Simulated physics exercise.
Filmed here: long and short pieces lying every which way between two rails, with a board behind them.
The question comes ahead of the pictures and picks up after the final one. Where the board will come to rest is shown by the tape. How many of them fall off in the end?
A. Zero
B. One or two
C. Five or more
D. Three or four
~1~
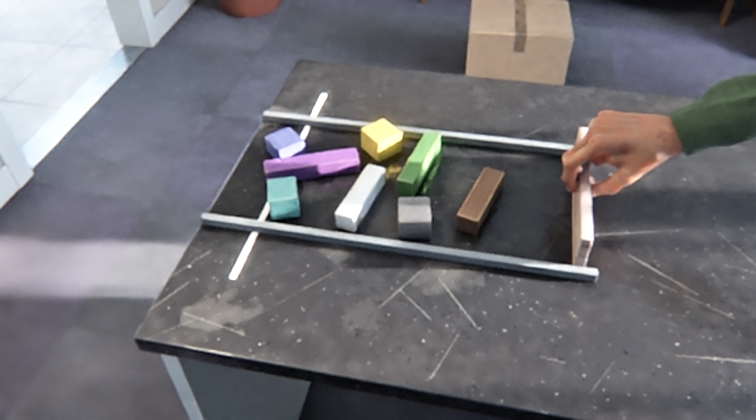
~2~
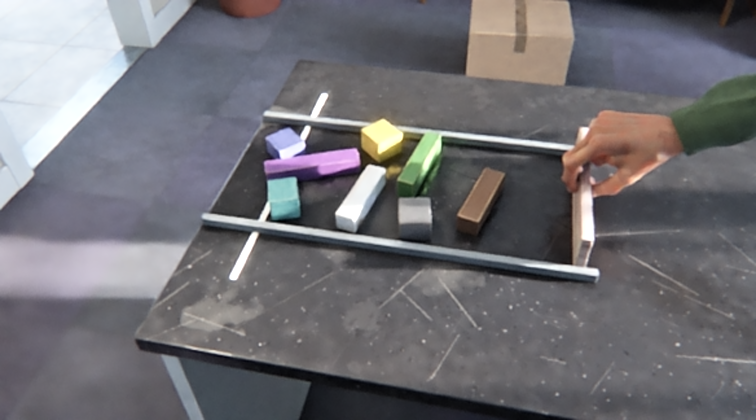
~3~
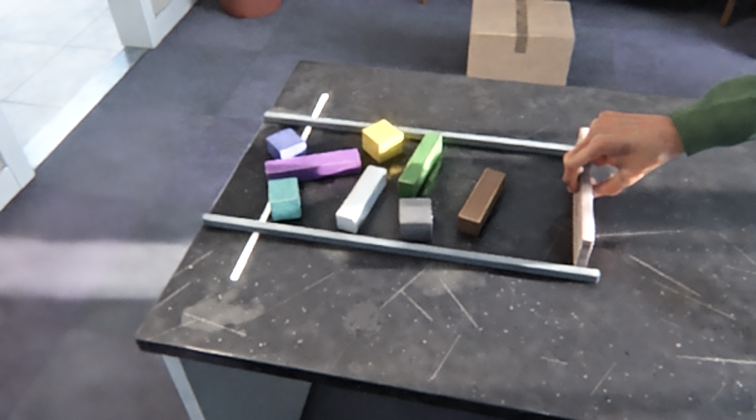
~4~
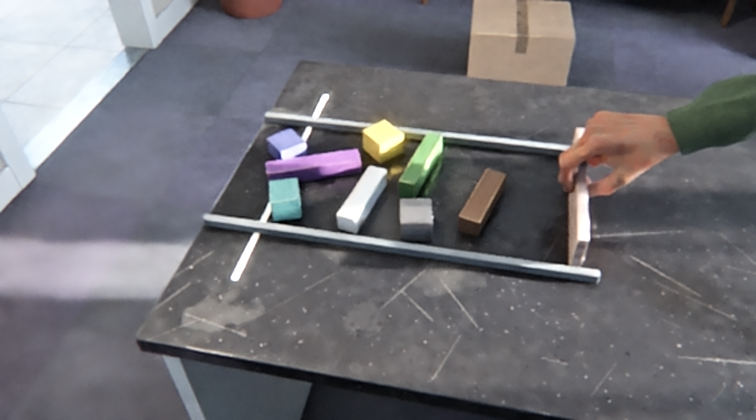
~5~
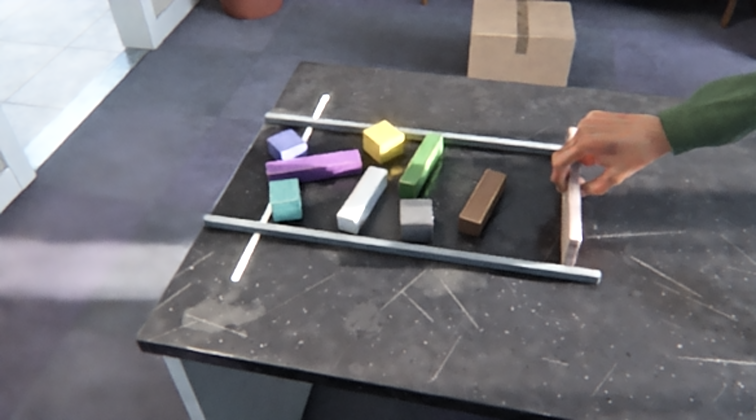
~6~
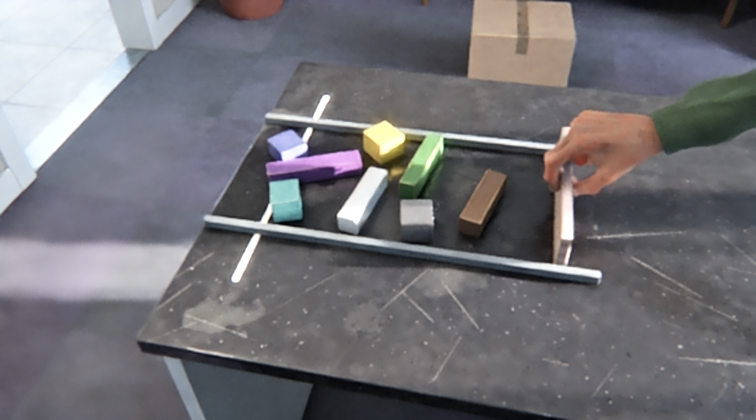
Answer: D.
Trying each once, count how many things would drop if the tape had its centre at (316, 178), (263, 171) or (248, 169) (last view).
Per try in turn: 0, 6, 7.
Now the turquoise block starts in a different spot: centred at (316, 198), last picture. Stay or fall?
Note - turquoise block not retained.
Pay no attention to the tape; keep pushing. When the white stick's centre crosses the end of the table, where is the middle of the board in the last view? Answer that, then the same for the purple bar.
The middle would be close to (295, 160) and then close to (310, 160).
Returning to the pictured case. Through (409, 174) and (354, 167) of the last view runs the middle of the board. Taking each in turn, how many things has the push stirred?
Up to then 5, and up to the other point 8.
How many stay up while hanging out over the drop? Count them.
The number overhanging is 1.
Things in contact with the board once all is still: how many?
2 of them.
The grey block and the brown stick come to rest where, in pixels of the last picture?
Going in order: First (235, 196), then (273, 176).
Early on, none off yet; blue block at rest near (288, 148); turquoise block at rest near (286, 201); purple bar at rest near (315, 169).
A while later, none off yet; blue block at rest near (288, 148); turquoise block travelled a little near (273, 198); purple bar travelled a little near (298, 163).
Finally, the number that fall off is three or four; lost, white stick, purple bar, turquoise block and blue block.
